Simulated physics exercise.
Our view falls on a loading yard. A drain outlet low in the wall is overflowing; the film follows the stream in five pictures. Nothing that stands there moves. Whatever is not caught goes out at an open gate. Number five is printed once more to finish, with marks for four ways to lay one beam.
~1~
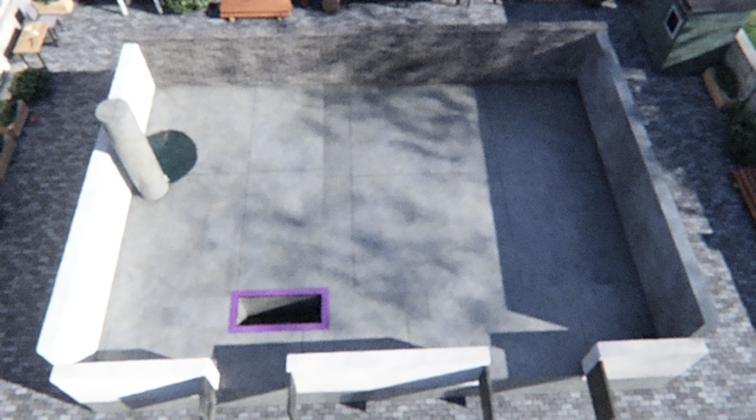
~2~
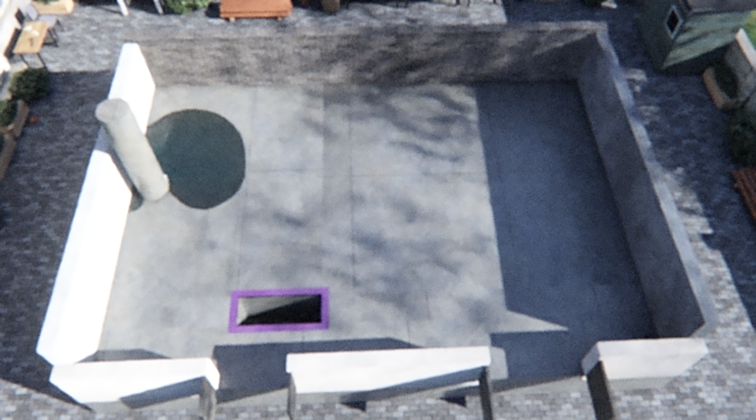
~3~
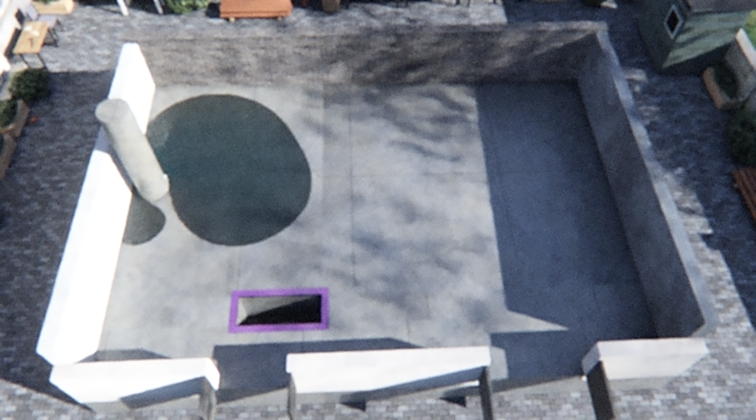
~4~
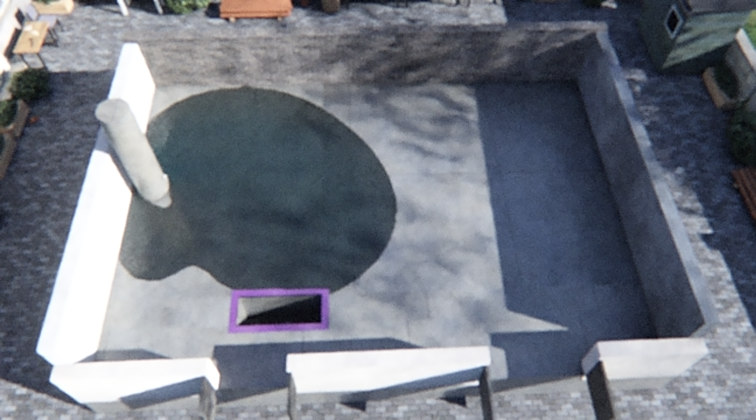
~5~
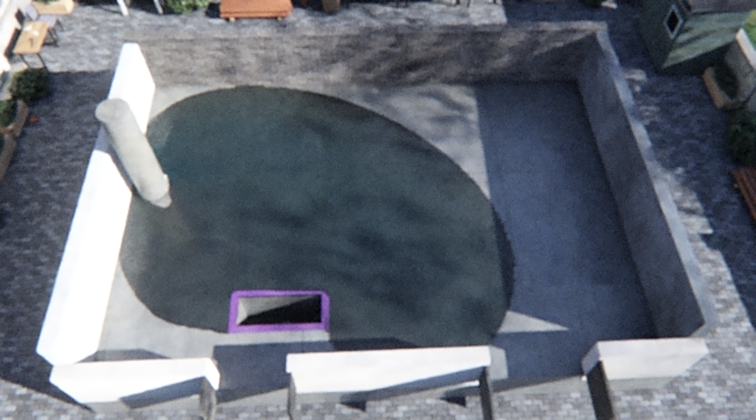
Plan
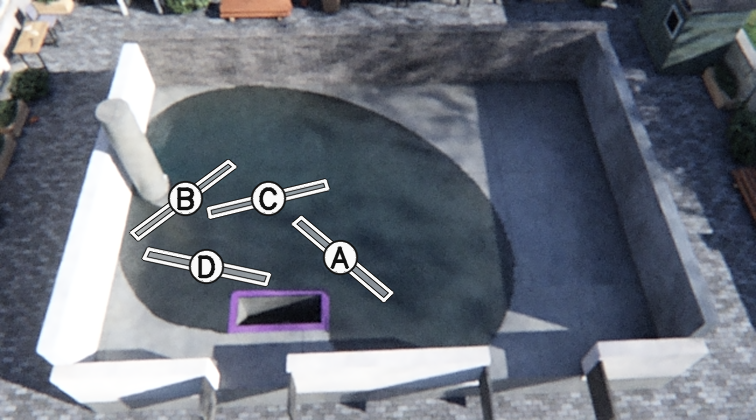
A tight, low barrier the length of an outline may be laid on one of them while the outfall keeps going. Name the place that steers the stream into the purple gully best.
A beats the others.
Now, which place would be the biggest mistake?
B it is.
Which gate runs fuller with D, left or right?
More leaves on the right.
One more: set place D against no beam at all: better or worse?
Place D is worse.
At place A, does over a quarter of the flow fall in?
No.
In white, A from (297, 220) to (387, 296); B from (135, 235) to (231, 164); C from (209, 212) to (326, 184); D from (146, 253) to (267, 279).
With A, about 20 % of the stream goes into the purple gully, about 74 % out by the gates.
With B, about 2 % of the stream goes into the purple gully, about 92 % out by the gates.
With C, about 9 % of the stream goes into the purple gully, about 87 % out by the gates.
With D, about 9 % of the stream goes into the purple gully, about 84 % out by the gates.
